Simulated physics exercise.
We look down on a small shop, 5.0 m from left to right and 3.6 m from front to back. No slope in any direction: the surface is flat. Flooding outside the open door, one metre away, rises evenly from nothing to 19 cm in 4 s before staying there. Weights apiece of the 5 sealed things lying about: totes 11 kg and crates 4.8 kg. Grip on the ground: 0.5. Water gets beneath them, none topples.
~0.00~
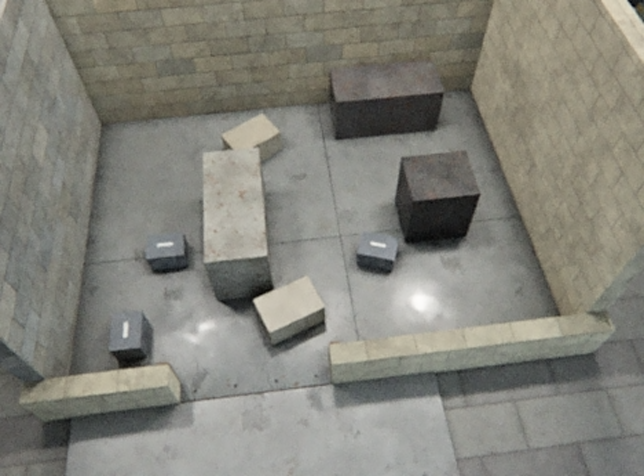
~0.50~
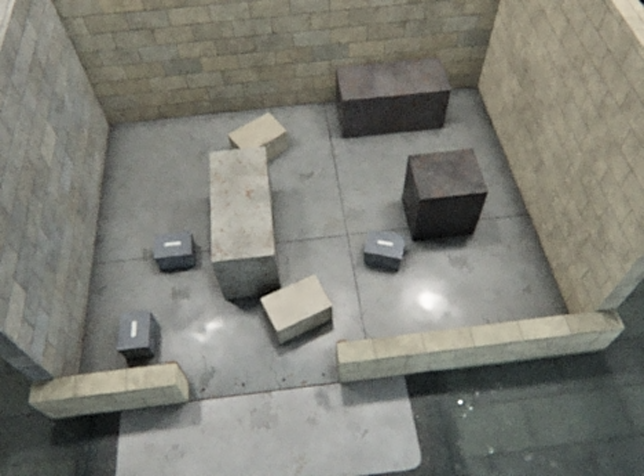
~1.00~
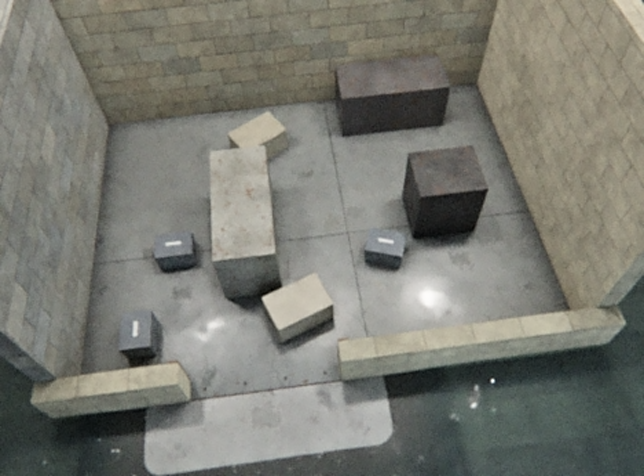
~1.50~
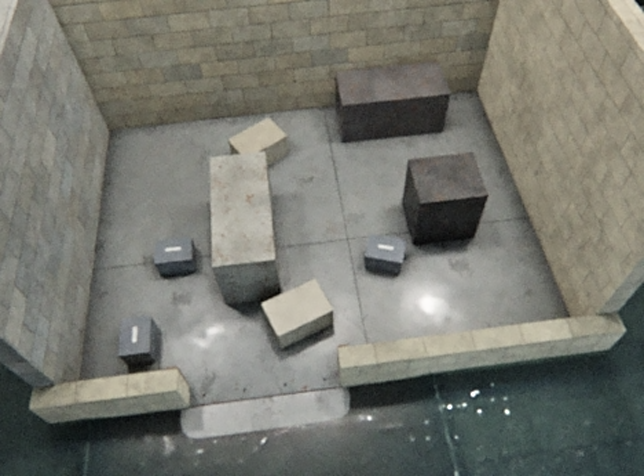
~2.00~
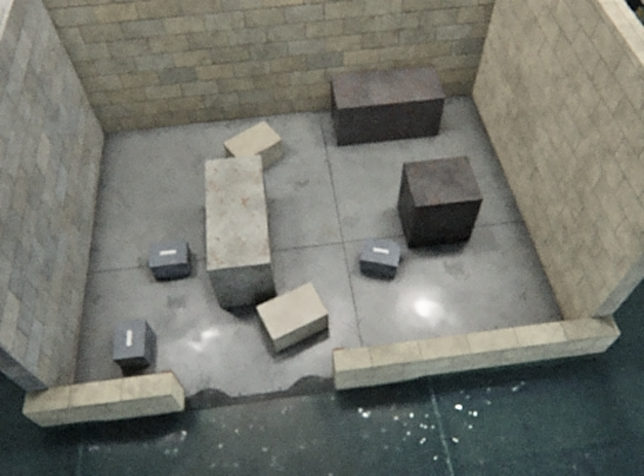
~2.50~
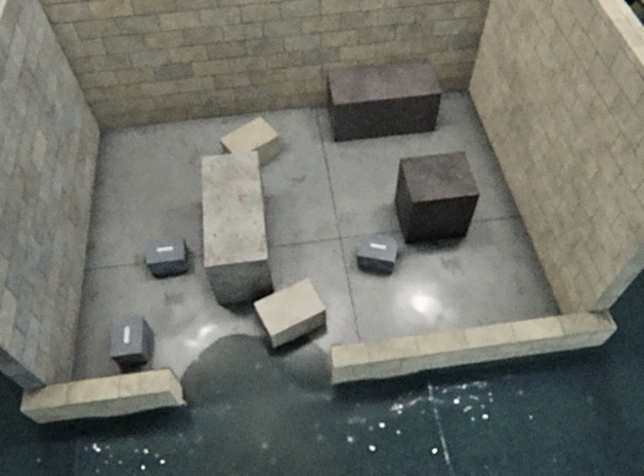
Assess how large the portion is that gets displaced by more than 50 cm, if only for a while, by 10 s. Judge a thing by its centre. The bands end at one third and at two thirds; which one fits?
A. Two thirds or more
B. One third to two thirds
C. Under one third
Answer: B.
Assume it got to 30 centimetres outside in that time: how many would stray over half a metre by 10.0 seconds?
Count under that change: 4.
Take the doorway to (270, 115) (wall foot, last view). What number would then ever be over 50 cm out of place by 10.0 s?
In that case the number is 3.
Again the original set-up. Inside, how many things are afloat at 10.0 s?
At that instant the tally stands at 2.
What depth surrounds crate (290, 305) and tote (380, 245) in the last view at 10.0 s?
7 and 5 cm.
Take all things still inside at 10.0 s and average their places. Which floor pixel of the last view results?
Mean floor pixel: About (232, 230).
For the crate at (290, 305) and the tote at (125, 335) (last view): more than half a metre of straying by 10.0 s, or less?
First farther, then not as far.
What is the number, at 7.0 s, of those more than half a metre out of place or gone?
1 of them.
After 3.5 s 0 of 5 are over 50 cm from their spots; 0 afloat.
After 4.5 s 1 of 5 are over 50 cm from their spots; 1 afloat.
After 7.0 s 1 of 5 are over 50 cm from their spots; 1 afloat.
After 10.0 s 2 of 5 are over 50 cm from their spots, and 2 have been at some point; 2 afloat.
